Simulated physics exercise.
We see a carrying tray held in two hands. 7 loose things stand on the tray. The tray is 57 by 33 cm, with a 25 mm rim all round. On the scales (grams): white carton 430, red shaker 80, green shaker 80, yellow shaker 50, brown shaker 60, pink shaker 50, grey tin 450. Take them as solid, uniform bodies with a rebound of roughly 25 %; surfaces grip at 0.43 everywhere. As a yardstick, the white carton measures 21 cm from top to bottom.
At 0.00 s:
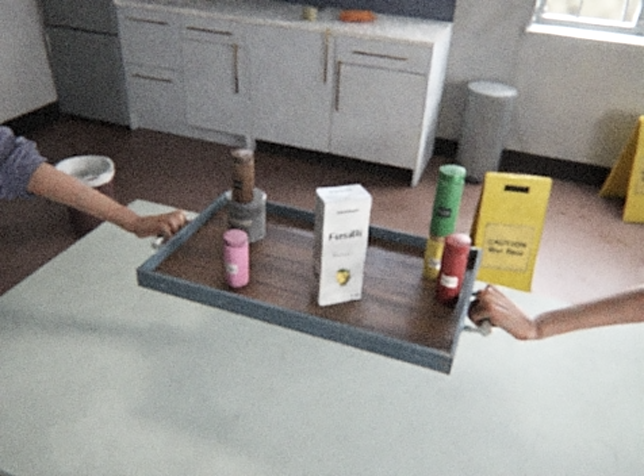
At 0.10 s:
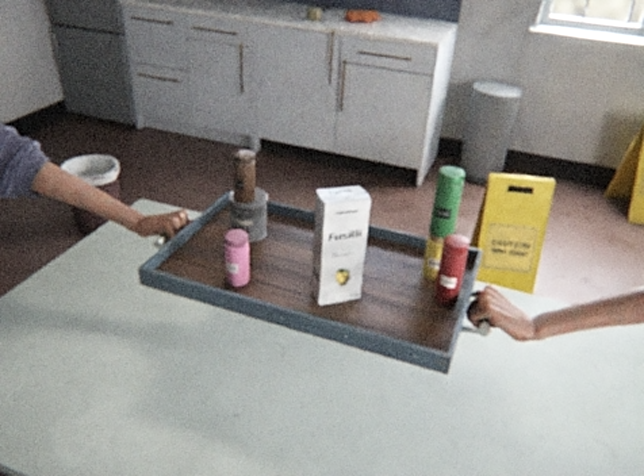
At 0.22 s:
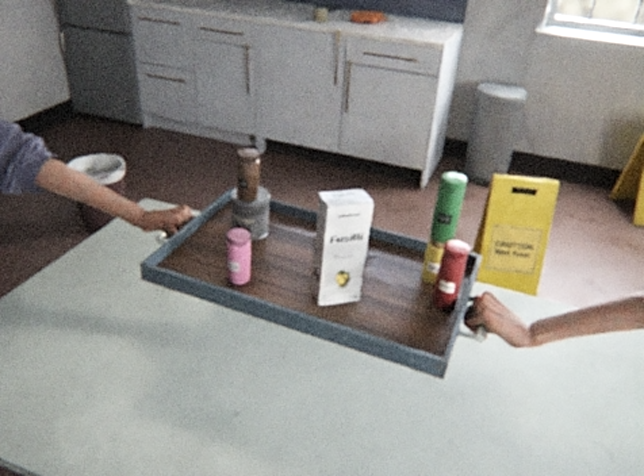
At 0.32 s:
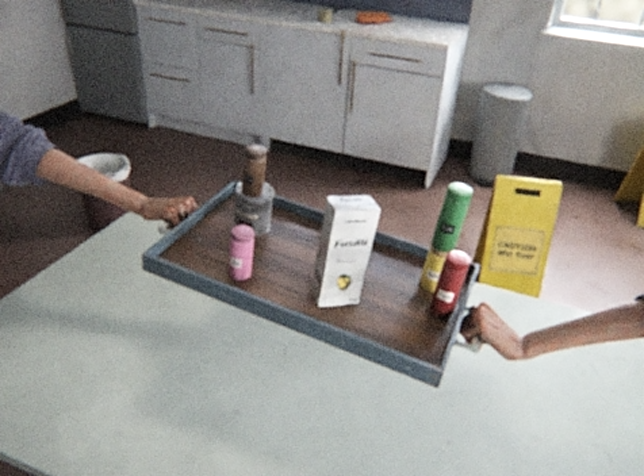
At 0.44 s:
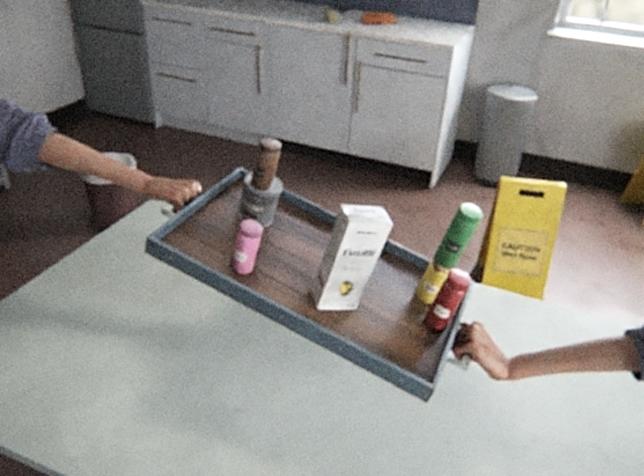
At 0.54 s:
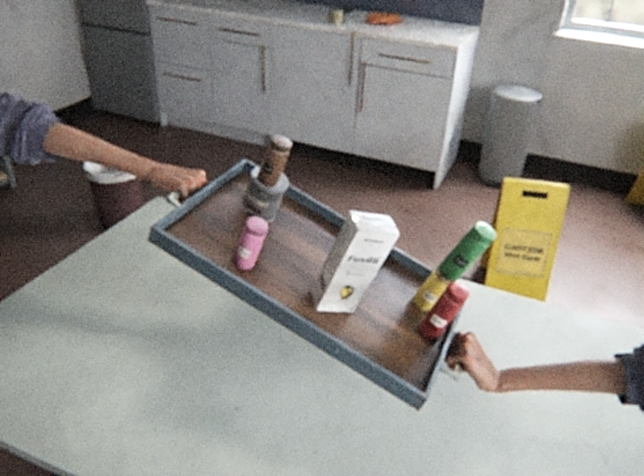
In a kitchen, two hands tilt a tray of shakers and a carton steeply rightward.
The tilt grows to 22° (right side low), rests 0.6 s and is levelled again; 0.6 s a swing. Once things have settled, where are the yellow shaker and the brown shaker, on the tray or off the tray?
The yellow shaker slides or falls off and the brown shaker stays on the tray.
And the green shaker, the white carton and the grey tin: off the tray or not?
The green shaker finishes off the tray; the white carton finishes off the tray; the grey tin ends on the tray.
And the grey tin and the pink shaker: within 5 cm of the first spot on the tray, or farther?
The grey tin keeps its place; the pink shaker ends elsewhere.
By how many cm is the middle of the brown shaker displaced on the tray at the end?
About 44 cm.
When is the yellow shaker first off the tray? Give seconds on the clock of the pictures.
Near 0.9 s.
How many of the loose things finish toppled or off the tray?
In all, 6.
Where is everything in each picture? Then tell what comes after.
In the first picture, tray level; yellow shaker (438, 253); brown shaker (242, 176).
In the second picture, tray level; green shaker (447, 203); pink shaker (237, 258).
In the third picture, tilt 2°, right edge down; grey tin (250, 212); white carton (340, 249).
In the fourth picture, tilt 6°, right edge down; red shaker (449, 285); green shaker (451, 218).
In the fifth picture, tilt 14°, right edge down; pink shaker (246, 247); grey tin (259, 199).
In the sixth picture, tilt 19°, right edge down; yellow shaker (435, 288) rocked 6° off its seat; brown shaker (275, 161).
By 0.84 s, tilt 22°, right edge down; green shaker now off the tray; yellow shaker on its side near (463, 313); brown shaker rocked 36° off its seat near (294, 167).
By 1.14 s, tilt 22°, right edge down; red shaker and yellow shaker now off the tray; brown shaker upside down near (357, 252); white carton on its side.
By 1.44 s, tilt 20°, right edge down; white carton now off the tray; brown shaker on its side near (430, 311); pink shaker on its side.
By 1.74 s, tilt 3°, right edge down; brown shaker on its side near (439, 285); pink shaker on its side.
When it is over (2.4 s), off the tray, white carton, red shaker, green shaker and yellow shaker; lying over on the tray, brown shaker and pink shaker; grey tin within 5 cm of the start. End places, in pixels of the last picture, brown shaker near (440, 280).
